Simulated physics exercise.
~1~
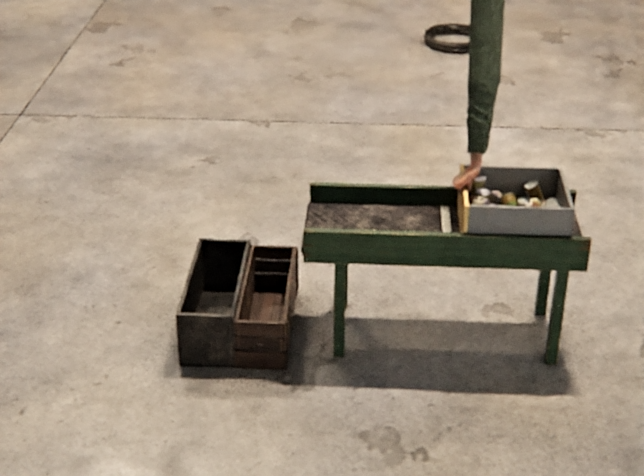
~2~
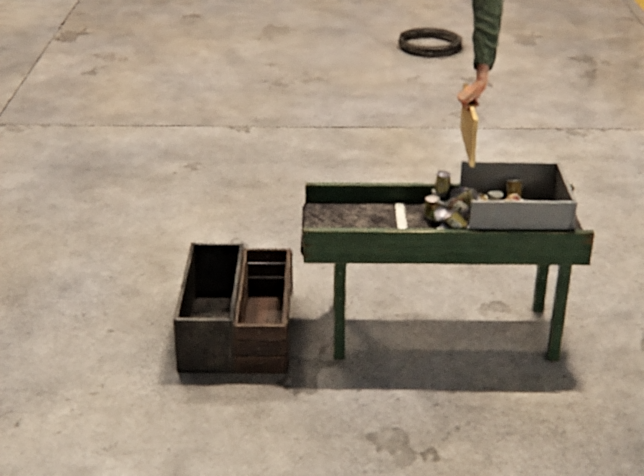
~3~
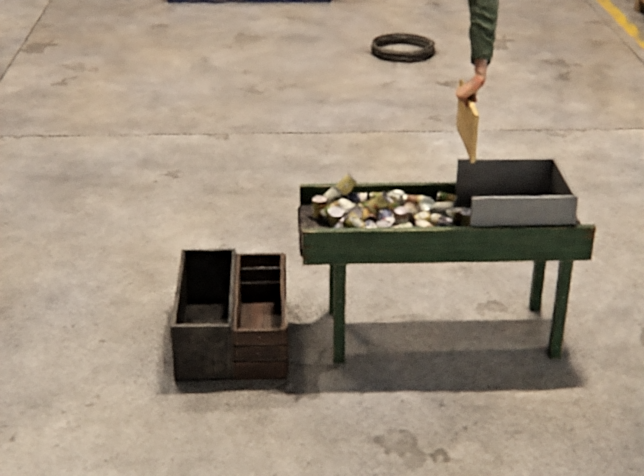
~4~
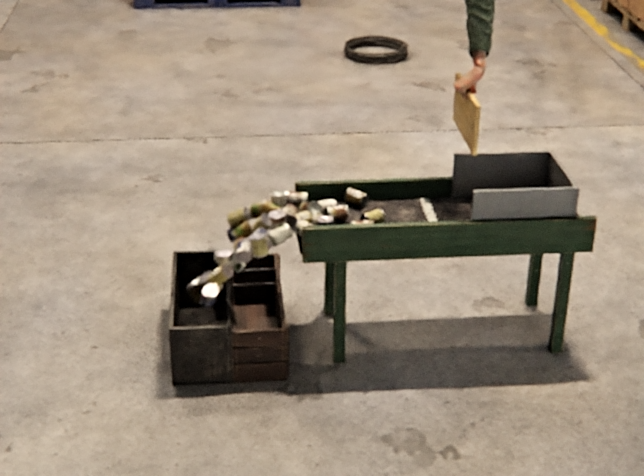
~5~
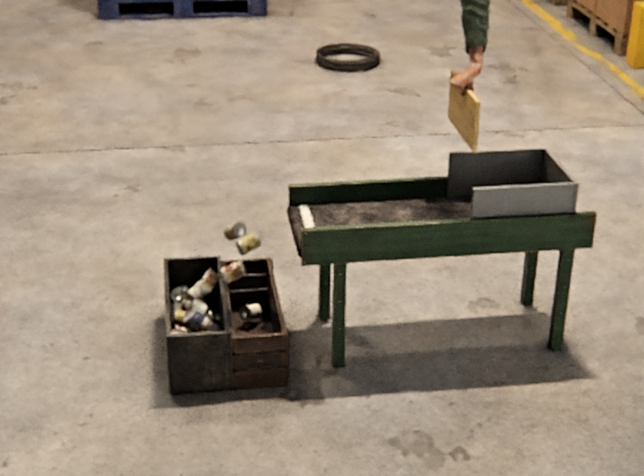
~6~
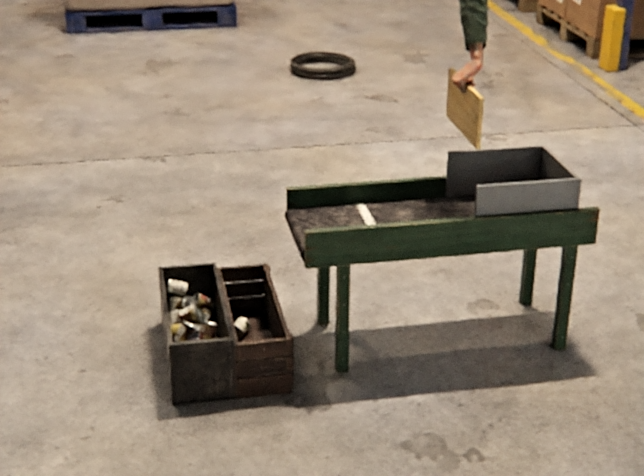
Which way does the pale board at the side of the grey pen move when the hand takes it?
It moves up, lifted clear of the belt by the hand.
